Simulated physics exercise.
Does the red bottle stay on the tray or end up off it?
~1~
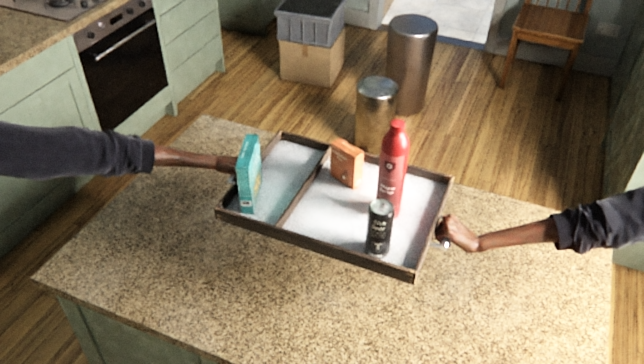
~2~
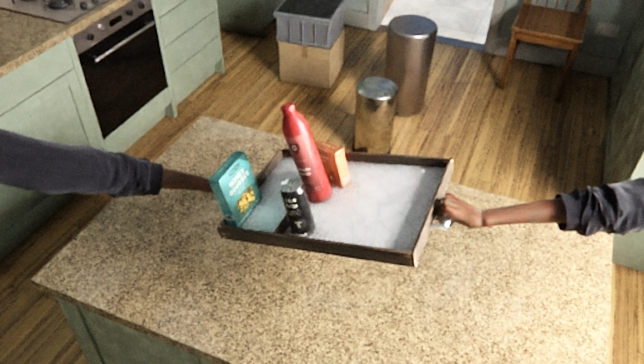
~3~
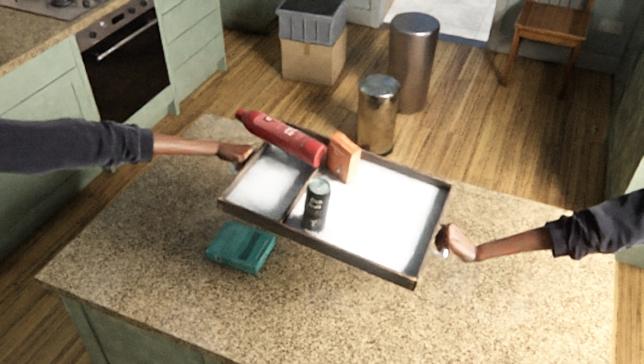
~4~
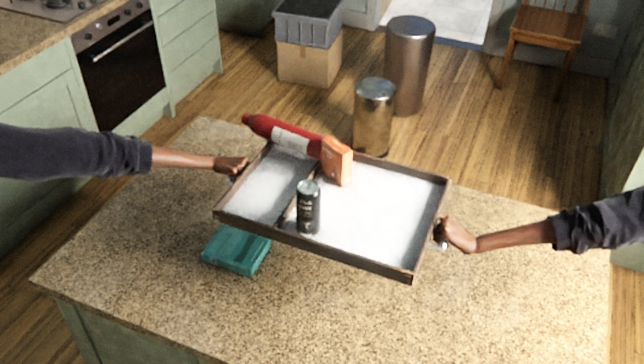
The red bottle stays on the tray, though it ends up lying on its side towards the back left.
